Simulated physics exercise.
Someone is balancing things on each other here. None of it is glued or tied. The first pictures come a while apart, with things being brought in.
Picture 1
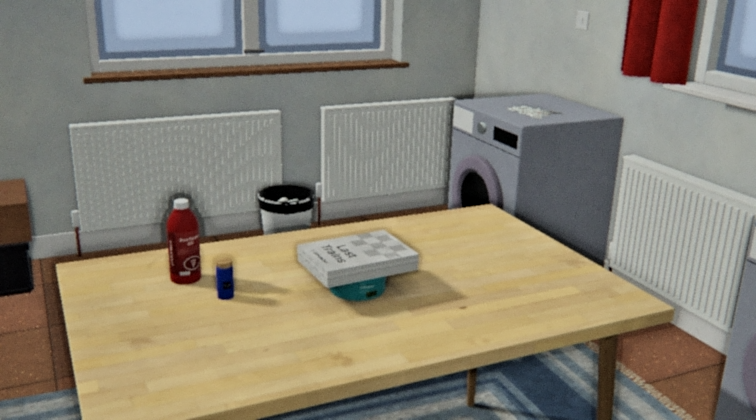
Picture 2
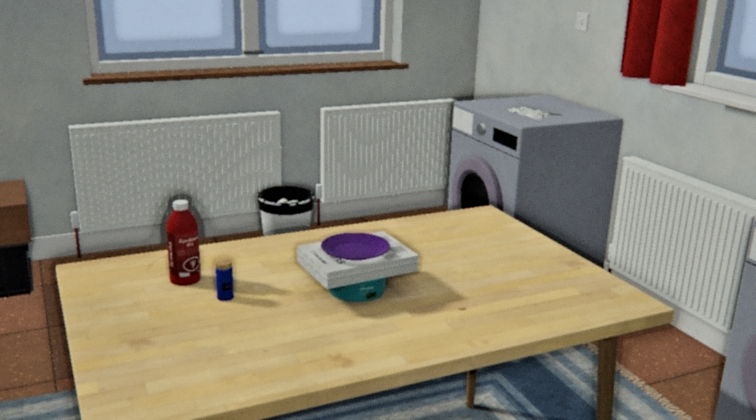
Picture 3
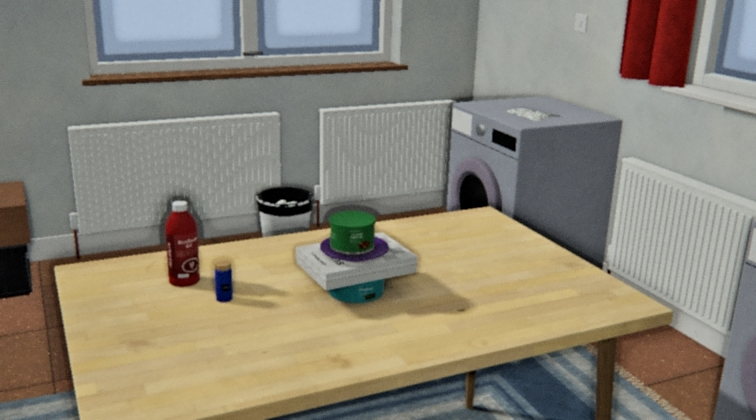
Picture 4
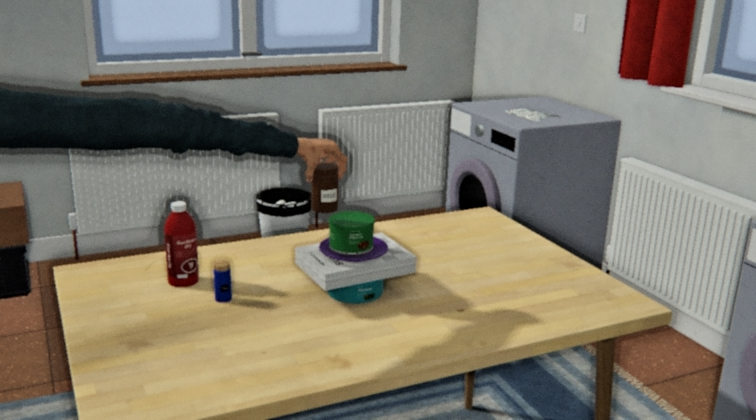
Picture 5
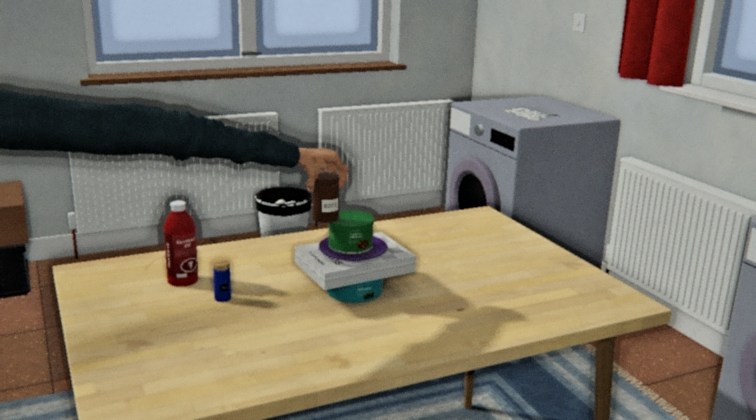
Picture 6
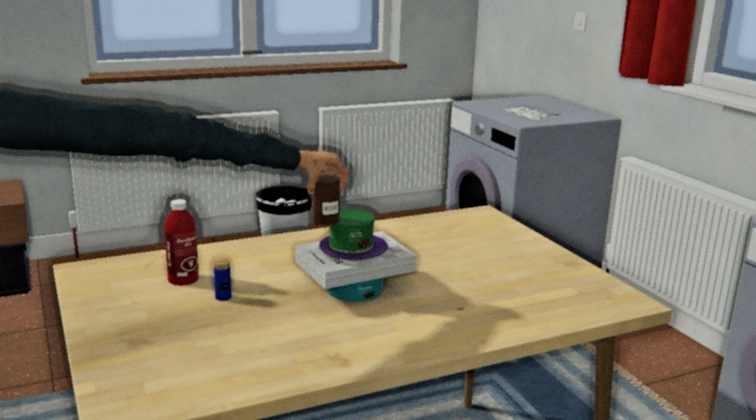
Kitchen table with a purple dish and green tin appearing on a stacked book, then a hand slightly lowering a brown jar.
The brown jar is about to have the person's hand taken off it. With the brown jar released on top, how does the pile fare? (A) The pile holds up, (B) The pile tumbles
B.
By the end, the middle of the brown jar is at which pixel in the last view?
Somewhere around (217, 293) in the last picture.
Then, 0.40 s past the last view, brown jar now fallen.
Then, 0.50 s past the last view, things are still on the move.
Then, 1.10 s past the last view, nothing new.
Finally, fallen, brown jar; the other 6 still in place. Final places as the last picture's camera would see them, brown jar near (217, 293). The pile gives way.
